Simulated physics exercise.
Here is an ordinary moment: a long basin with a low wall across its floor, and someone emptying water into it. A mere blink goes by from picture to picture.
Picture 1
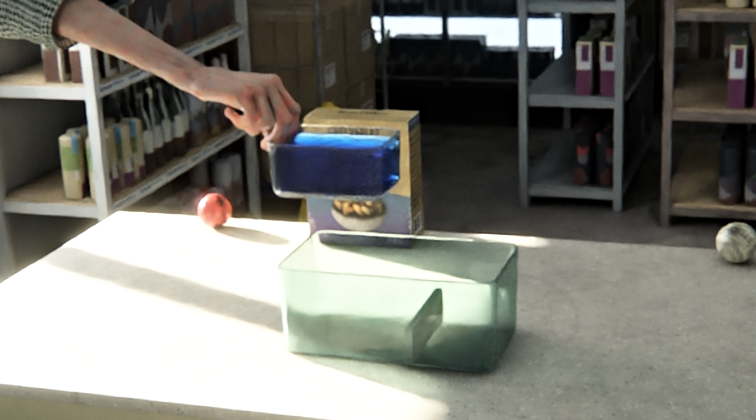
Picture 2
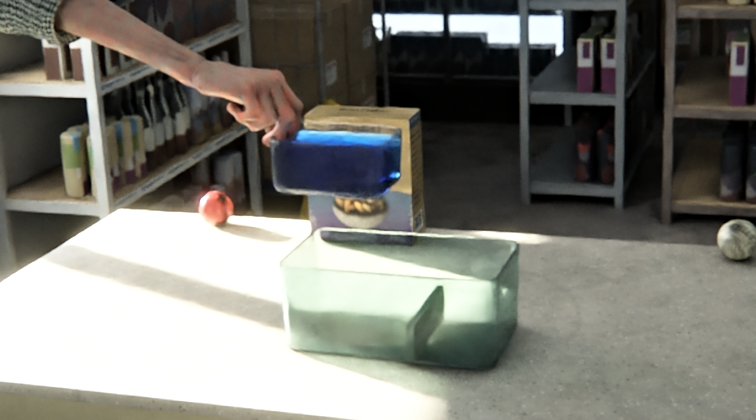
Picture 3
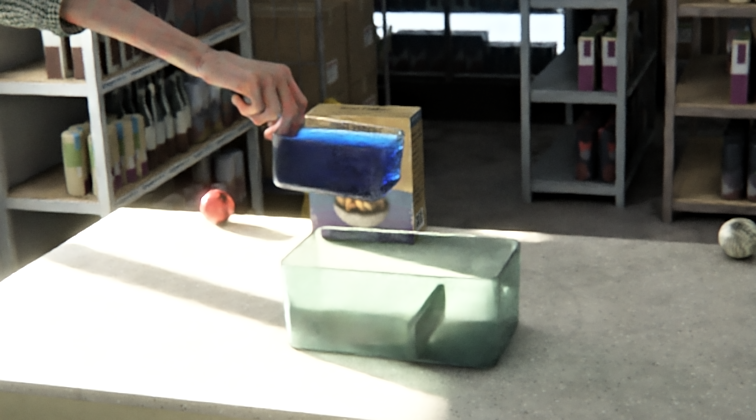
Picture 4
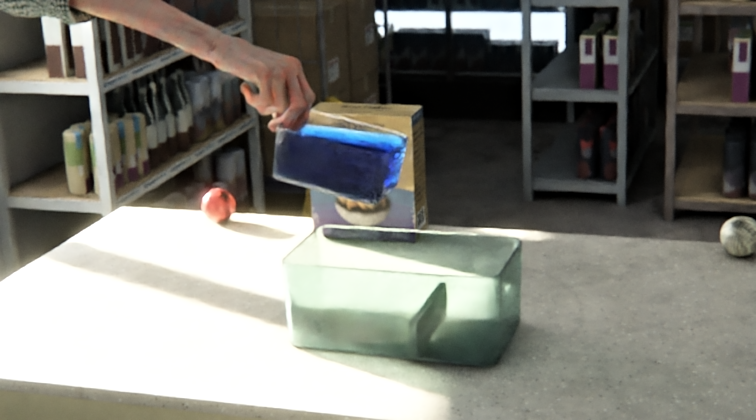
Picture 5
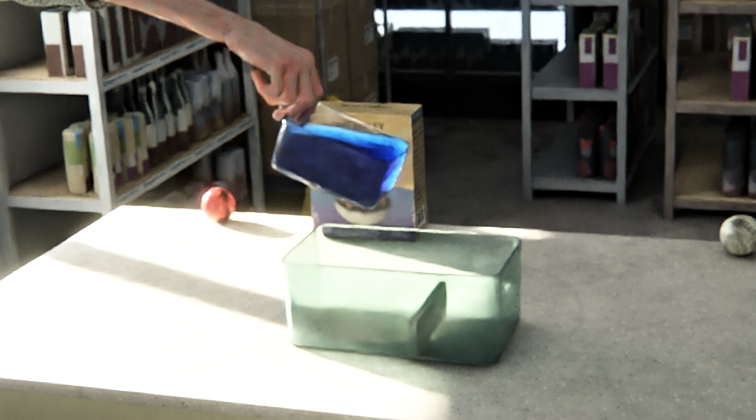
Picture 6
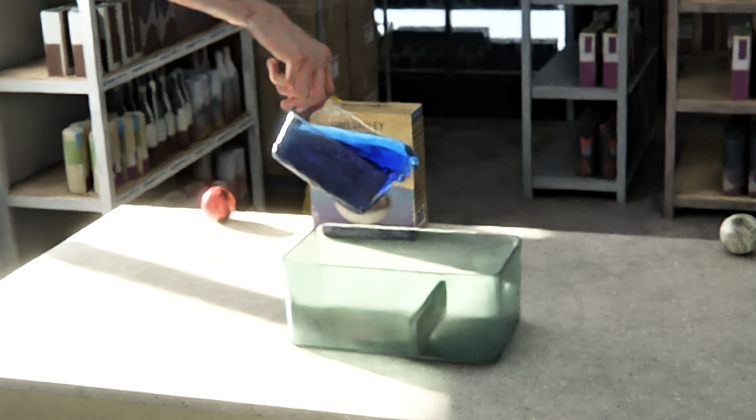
A hand tilts a clear container of blue water rightward above a long greenish basin.
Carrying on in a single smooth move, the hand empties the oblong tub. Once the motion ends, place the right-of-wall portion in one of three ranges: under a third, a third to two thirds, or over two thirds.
I reckon what ends right of the wall lands in the middle band of a third to two thirds.
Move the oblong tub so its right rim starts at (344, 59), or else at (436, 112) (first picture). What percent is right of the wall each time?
First try: Near 35 percent; second try: Near 70 percent.
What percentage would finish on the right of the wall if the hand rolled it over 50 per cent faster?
Roughly 45 percent.
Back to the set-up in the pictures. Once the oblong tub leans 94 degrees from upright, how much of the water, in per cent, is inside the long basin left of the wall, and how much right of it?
On the left near 5 in a hundred, on the right near 45 in a hundred.
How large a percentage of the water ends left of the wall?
Roughly 40 per cent.
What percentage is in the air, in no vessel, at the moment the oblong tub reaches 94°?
Roughly 35 %.
A moment on, the oblong tub is tipped on its side and 16 per cent is still to pour, 3 is left of the wall and 47 right of it.
Next, the oblong tub is tipped right over and 3 per cent is still to pour, 29 is left of the wall and 54 right of it.
Then the oblong tub is tipped right over and 0 per cent is still to pour, 38 is left of the wall and 58 right of it.
Later the oblong tub is tipped right over and 0 per cent is still to pour, 40 is left of the wall and 57 right of it.
At rest 40 per cent lies left of the wall, 57 right of it and 3 outside.
